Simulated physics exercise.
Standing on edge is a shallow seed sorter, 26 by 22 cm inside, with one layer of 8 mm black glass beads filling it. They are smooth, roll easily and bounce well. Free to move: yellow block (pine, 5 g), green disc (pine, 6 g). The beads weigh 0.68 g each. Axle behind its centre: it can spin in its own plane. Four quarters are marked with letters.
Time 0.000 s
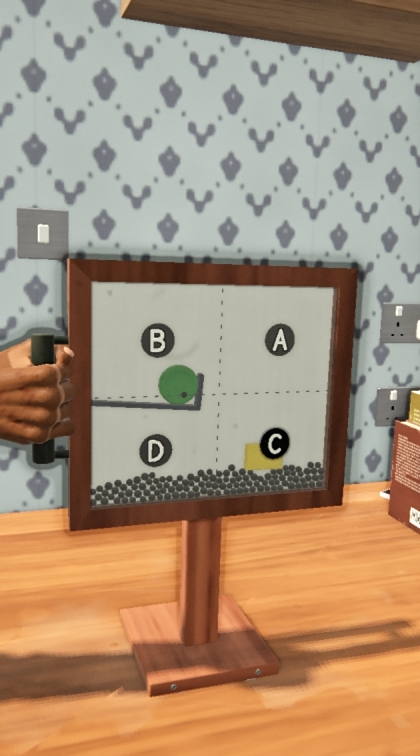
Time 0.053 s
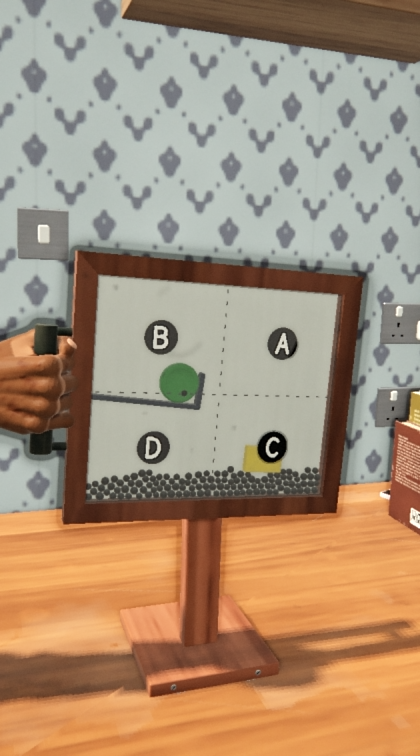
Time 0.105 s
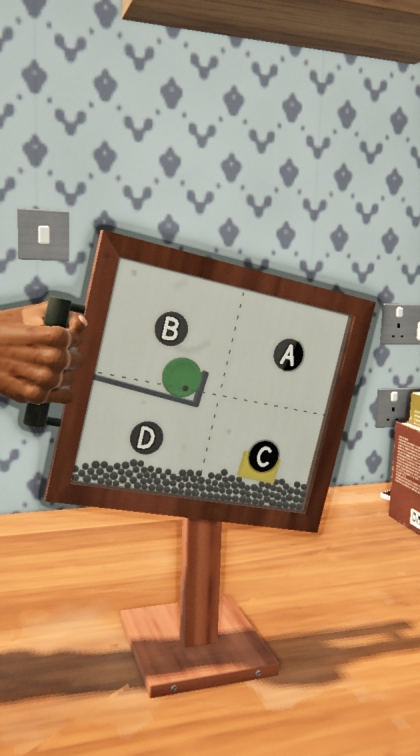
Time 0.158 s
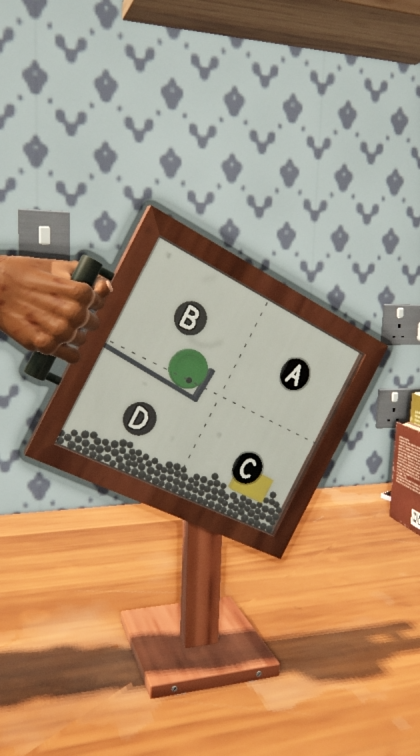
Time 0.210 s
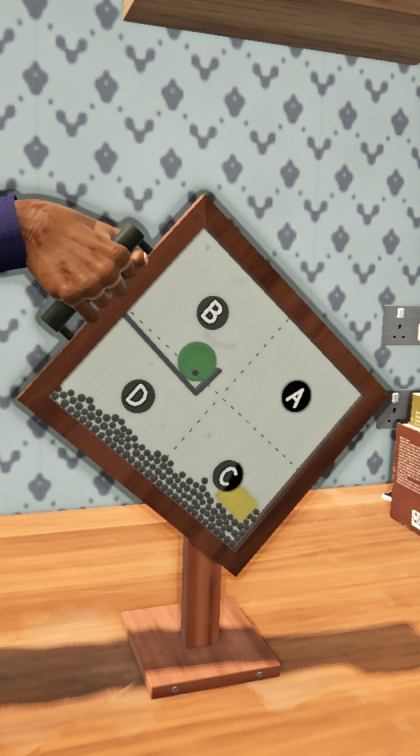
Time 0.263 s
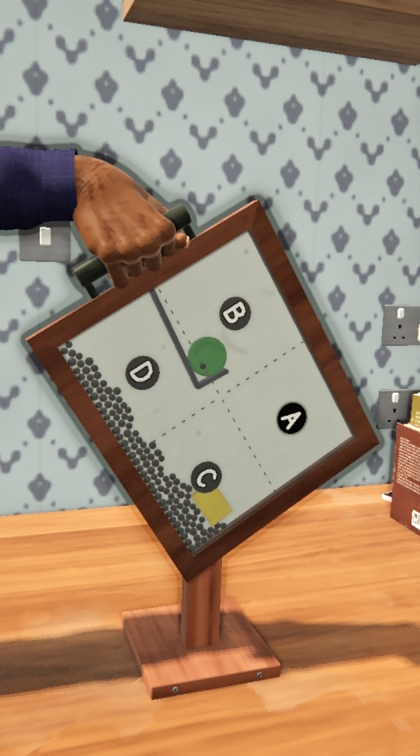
A hand turning a square wooden-framed panel clockwise on its stand, its dark beads, yellow block and green disc tilting with it.
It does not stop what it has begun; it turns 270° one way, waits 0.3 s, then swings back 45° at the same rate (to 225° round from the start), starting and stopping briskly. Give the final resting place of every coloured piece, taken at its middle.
Resting places - green disc: B; yellow block: B.
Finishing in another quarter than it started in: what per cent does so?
Roughly 100 in a hundred.
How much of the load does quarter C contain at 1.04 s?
About 0 percent.
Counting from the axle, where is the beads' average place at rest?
Some 3 cm right and 10 cm below.
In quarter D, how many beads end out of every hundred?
Roughly 10%.
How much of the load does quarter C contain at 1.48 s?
Some 0 per cent.
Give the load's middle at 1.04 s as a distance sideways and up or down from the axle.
Position estimate: Left 6 cm, below 9 cm.
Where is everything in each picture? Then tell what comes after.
In the first picture, level; about 120 beads; beads centred (216, 484); top one (232, 468); yellow block (264, 456); green disc (178, 385); A (280, 340), B (158, 340), C (275, 444), D (156, 451).
In the second picture, turned 3° clockwise; beads centred (212, 484); top one (142, 473).
In the third picture, turned 12° clockwise; beads centred (202, 485); top one (96, 465); wall ends (205, 373).
In the fourth picture, turned 26° clockwise; beads centred (183, 482); top one (61, 433); yellow block (251, 484) tilted 27°; green disc (188, 369).
In the fifth picture, turned 42° clockwise; beads centred (164, 473); top one (58, 389).
In the sixth picture, turned 58° clockwise; beads centred (149, 461); top one (69, 345); yellow block (212, 503) tilted 56°; green disc (207, 356); A (292, 418), B (235, 314), C (206, 477), D (143, 373).
By 1.04 s, it has come round 270° clockwise; the beads' middle is 6 cm left of and 9 cm below the centre; A 5 %, B 95 %, D 5 %; yellow block in A; green disc in B.
By 1.48 s, it has come round 248° clockwise; the beads' middle is 1 cm left of and 10 cm below the centre; B 90 %, D 10 %; yellow block in B; green disc in B.
By 1.63 s, it has come round 225° clockwise; the beads' middle is 3 cm right of and 10 cm below the centre; B 90 %, D 10 %; yellow block in B; green disc in B.
At rest by 2.3 s, it has come round 225° clockwise; A 0 %, B 95 %, C 0 %, D 10 %; yellow block in B; green disc in B.
